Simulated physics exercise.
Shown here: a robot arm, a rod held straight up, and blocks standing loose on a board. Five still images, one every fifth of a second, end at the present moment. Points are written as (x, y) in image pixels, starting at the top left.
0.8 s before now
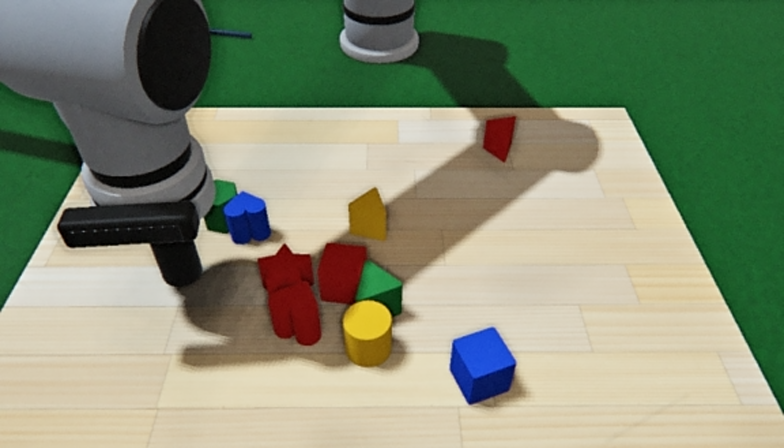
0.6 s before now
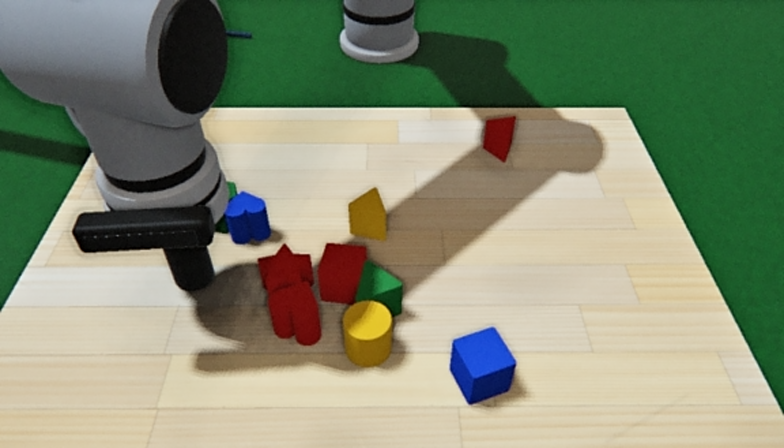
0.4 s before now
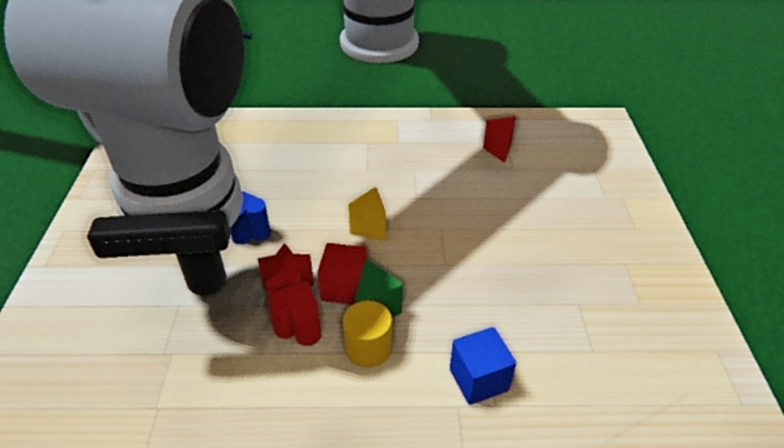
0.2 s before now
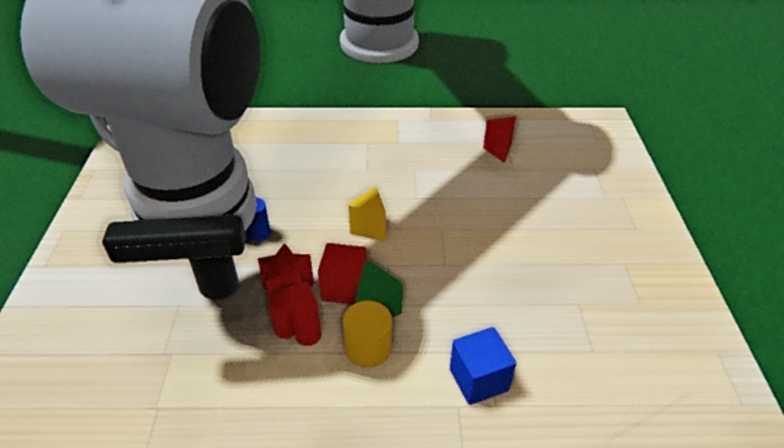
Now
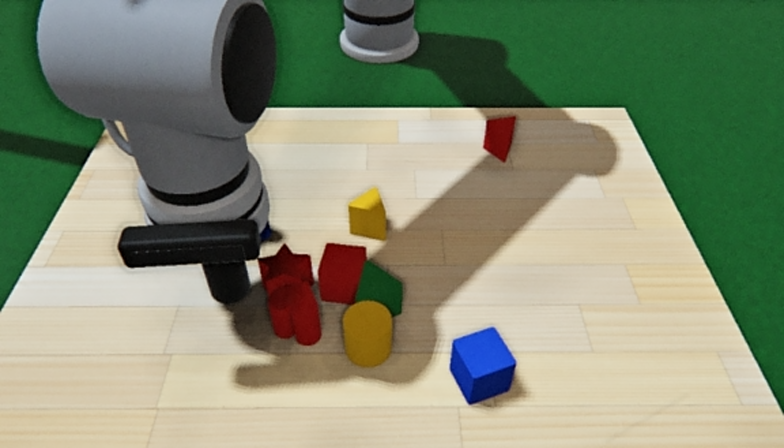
A robot arm holding an upright dark rod slid slowly to the right across a wooden board, passing in front of a blue block and nearing the red ones, while the scattered blocks stayed still.
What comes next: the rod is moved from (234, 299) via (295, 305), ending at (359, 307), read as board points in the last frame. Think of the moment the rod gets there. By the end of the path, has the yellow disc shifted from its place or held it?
The yellow disc does not move.
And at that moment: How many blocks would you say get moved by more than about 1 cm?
The way I see it, the answer is three or more.
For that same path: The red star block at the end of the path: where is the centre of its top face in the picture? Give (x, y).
If I read the scene right, the answer is (373, 251).
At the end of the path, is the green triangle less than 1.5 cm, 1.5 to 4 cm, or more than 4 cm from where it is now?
Between 1.5 and 4 cm.
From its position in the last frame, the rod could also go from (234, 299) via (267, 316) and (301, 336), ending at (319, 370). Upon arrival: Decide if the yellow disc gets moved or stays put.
That block ends up displaced.
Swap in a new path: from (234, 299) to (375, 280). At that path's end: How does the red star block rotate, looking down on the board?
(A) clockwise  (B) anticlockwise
B - anticlockwise.
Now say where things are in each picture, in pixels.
Tip of the rod (183, 273), middles of tops, red star block (284, 262), red square piece (342, 259), yellow disc (367, 319), green triangle (375, 281), in the first frame.
Rod (195, 277), nothing pushed, in the second frame.
Rod (207, 281), nothing pushed, in the third frame.
Rod (219, 285), nothing pushed, in the fourth frame.
Rod (231, 289), red star block (284, 262), red square piece (342, 259), yellow disc (367, 319), green triangle (375, 281), in the fifth frame.
The first path, step by step. One third of the way, rod (273, 293); red star block (305, 259); red square piece (349, 257); green triangle (379, 280).
Two thirds of the way, rod (315, 296); red star block (341, 256), turned 25° anticlockwise; red square piece (383, 245), turned 15° anticlockwise; green triangle (393, 279), turned 45° clockwise.
At the end, rod (358, 297); red star block (373, 251), turned 45° anticlockwise; red square piece (406, 231), turned 35° anticlockwise; yellow disc unmoved; green triangle (399, 281), turned 25° clockwise.
